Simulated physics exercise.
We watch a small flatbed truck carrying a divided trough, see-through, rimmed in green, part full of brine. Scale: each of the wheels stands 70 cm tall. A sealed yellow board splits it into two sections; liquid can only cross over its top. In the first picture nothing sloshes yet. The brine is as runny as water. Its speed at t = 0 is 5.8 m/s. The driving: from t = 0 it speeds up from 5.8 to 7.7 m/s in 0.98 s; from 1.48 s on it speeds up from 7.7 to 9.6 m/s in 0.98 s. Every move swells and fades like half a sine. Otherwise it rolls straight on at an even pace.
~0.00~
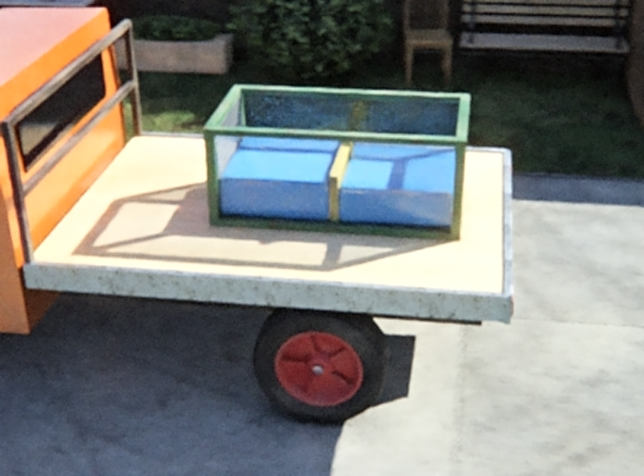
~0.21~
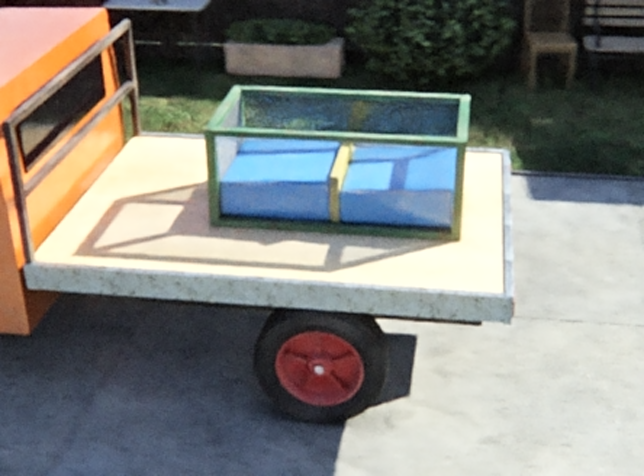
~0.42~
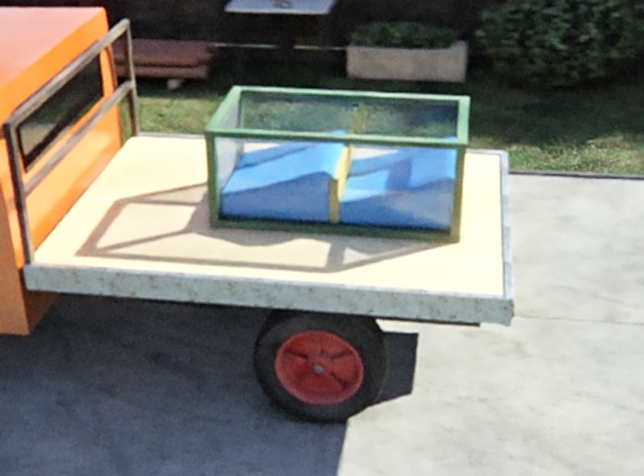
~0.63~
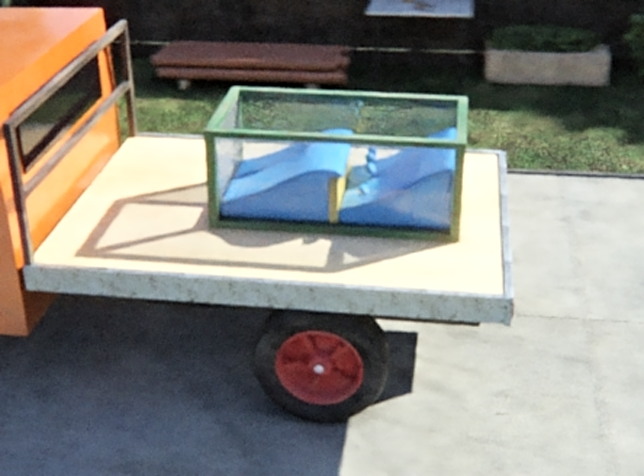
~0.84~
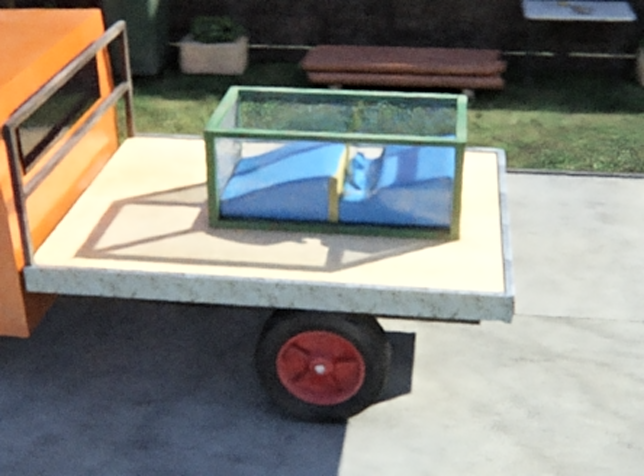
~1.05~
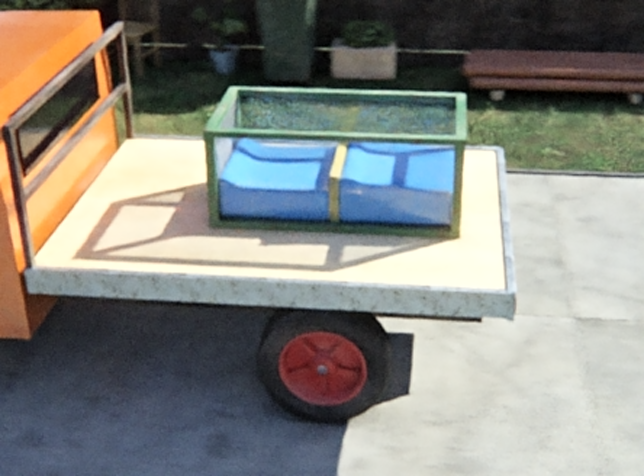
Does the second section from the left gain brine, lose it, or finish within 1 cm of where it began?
That section finishes higher.
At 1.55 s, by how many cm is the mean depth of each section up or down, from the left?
From the left: 2 down, 2 up.
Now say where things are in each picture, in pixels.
The first frame shows levels, left to right, (280, 176), (402, 182); board top at (334, 177); the front is on the left, levels are read along the near wall; a wheel hub at (317, 374).
The second frame shows levels, left to right, (281, 177), (402, 183).
The third frame shows levels, left to right, (281, 178), (402, 185).
The fourth frame shows levels, left to right, (280, 179), (401, 183).
The fifth frame shows levels, left to right, (280, 179), (401, 179).
The sixth frame shows levels, left to right, (280, 185), (401, 180); a wheel hub at (322, 374).
By 1.55 s the sections hold 20, 24 cm, left to right.
By 2.25 s the sections hold 18, 26 cm, left to right.
By 2.95 s the sections hold 18, 25 cm, left to right.
By 5.45 s the sections hold 19, 25 cm, left to right.
